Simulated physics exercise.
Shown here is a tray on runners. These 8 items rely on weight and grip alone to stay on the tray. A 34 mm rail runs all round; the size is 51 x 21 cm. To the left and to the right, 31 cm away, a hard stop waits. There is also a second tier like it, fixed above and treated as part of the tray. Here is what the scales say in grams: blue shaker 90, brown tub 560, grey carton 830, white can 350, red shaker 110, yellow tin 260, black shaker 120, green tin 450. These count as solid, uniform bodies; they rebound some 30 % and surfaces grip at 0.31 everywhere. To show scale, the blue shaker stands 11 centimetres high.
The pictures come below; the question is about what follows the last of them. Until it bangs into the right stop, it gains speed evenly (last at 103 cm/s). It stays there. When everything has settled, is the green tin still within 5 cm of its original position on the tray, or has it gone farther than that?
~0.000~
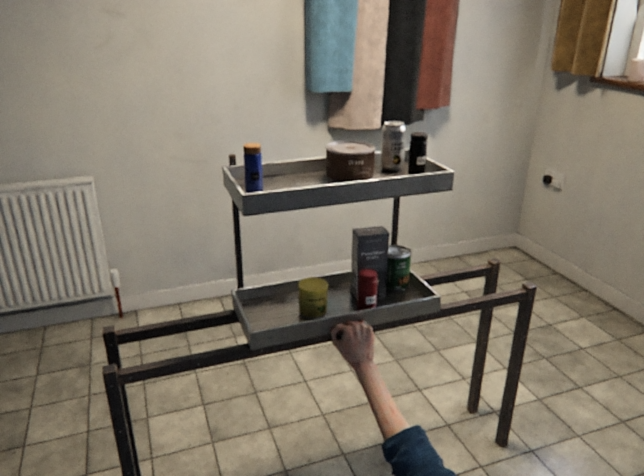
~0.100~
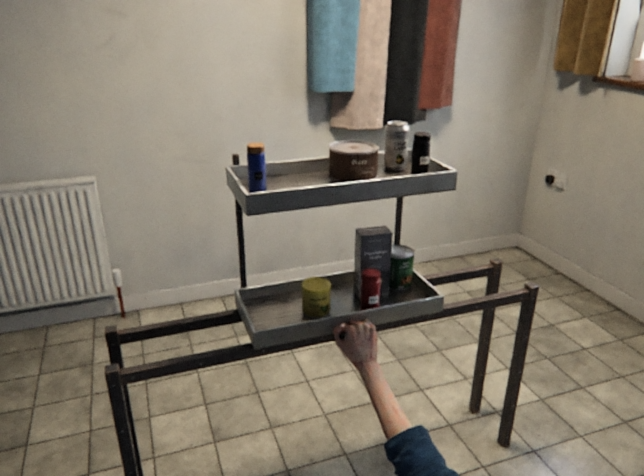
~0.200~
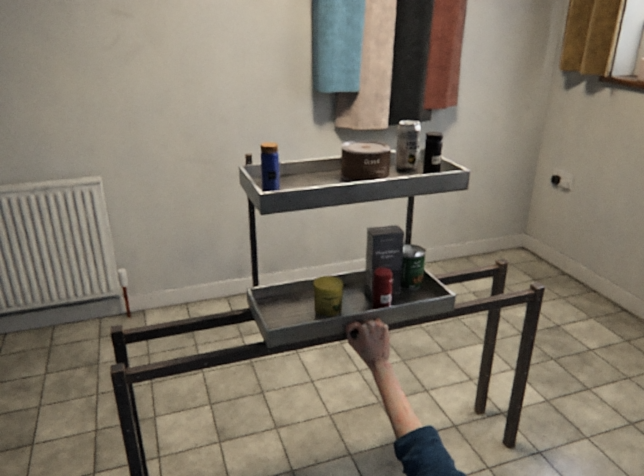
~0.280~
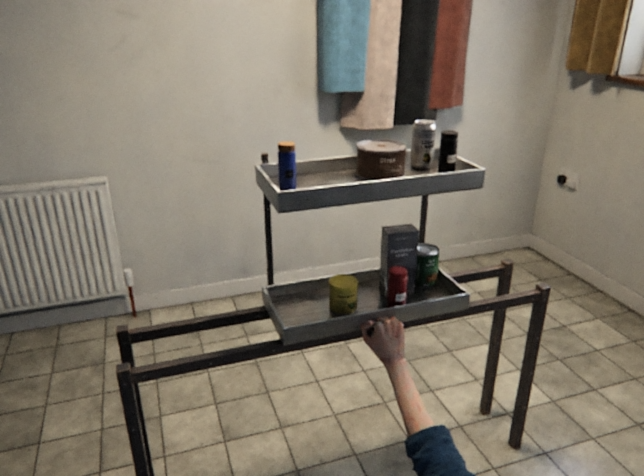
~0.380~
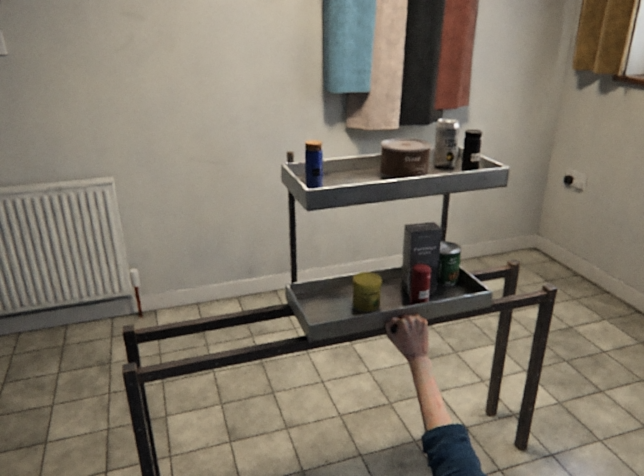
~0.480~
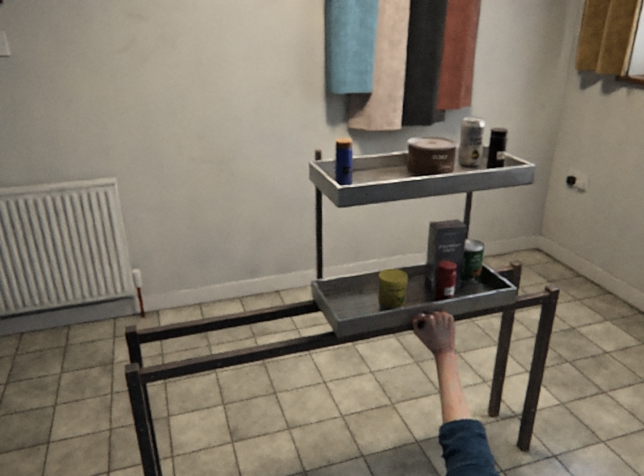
Holds firm.
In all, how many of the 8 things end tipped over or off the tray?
Count: 4.
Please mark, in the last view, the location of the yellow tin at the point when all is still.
Its middle comes to rest around (472, 274).
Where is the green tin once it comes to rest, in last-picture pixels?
Roughly (506, 252).
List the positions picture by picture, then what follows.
Tray midway; green tin (395, 268); blue shaker (253, 169), in the first picture.
Tray midway; grey carton (372, 263); white can (396, 146), in the second picture.
Tray 2 cm right; red shaker (382, 291); yellow tin (328, 297), in the third picture.
Tray 5 cm right; black shaker (448, 153); blue shaker (287, 167), in the fourth picture.
Tray 10 cm right; brown tub (405, 159); grey carton (421, 259), in the fifth picture.
Tray 17 cm right; green tin (468, 261); white can (471, 142), in the sixth picture.
After 0.68 s, tray 31 cm right; green tin 9° off upright near (509, 251); black shaker 19° off upright; grey carton 10° off upright.
After 0.88 s, tray 31 cm right; blue shaker 50° off upright; black shaker 68° off upright; red shaker 14° off upright.
In the end (1.9 s), toppled on the tray, blue shaker, grey carton, red shaker and black shaker; not toppled but over 5 cm from the start, brown tub and yellow tin; the other 2 under 5 cm from the start. At the end, from the last picture's camera, green tin near (506, 252).
